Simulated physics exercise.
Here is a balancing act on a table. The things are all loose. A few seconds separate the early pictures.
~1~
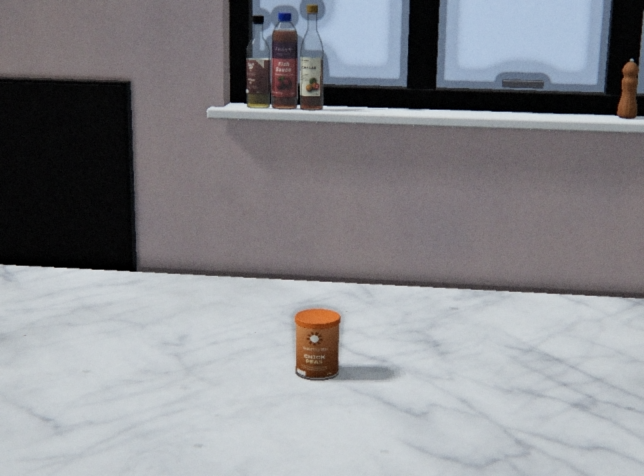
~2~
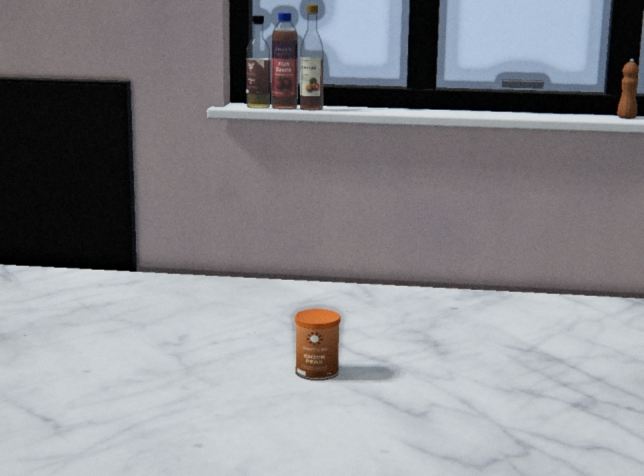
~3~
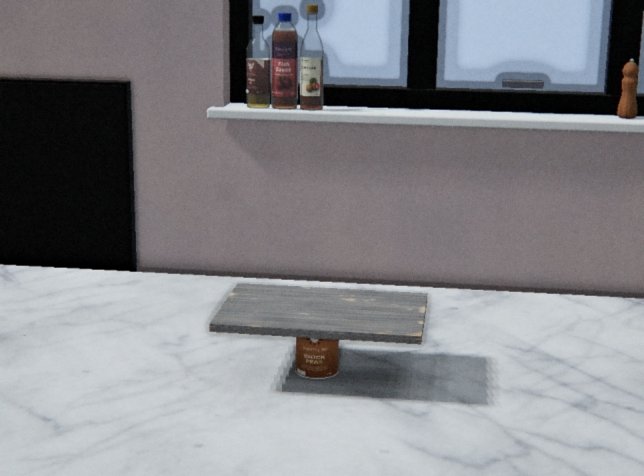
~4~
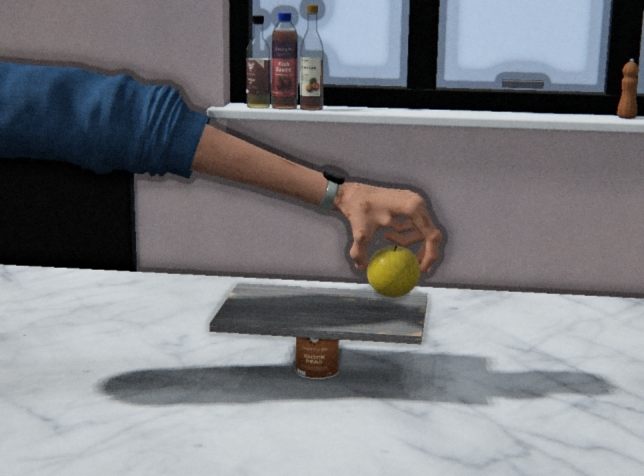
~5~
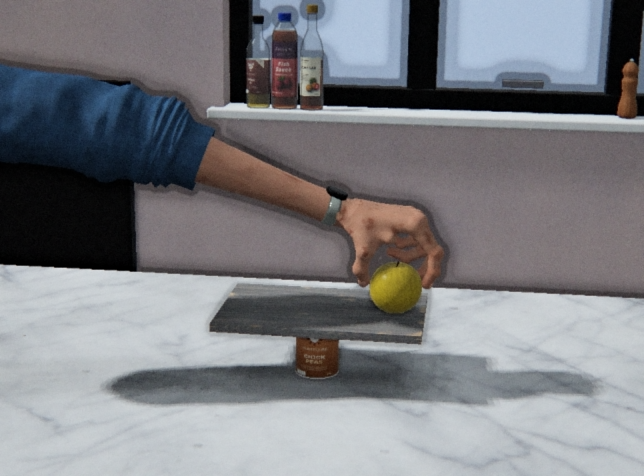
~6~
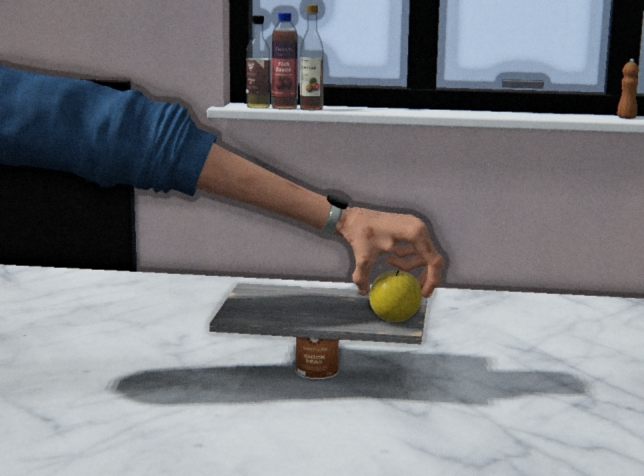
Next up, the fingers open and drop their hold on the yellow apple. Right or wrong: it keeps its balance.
Wrong.
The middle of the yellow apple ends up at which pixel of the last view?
End spot: Near (467, 375).
Then, 0.70 s past the last view, yellow apple now fallen; grey board rocked 38° from its first pose.
Then, 0.80 s past the last view, grey board rocked 37° from its first pose.
Finally, fallen, yellow apple; moved from the start, grey board; orange tin still in place. Final places as the last picture's camera would see them, yellow apple near (468, 375). The stack comes apart.
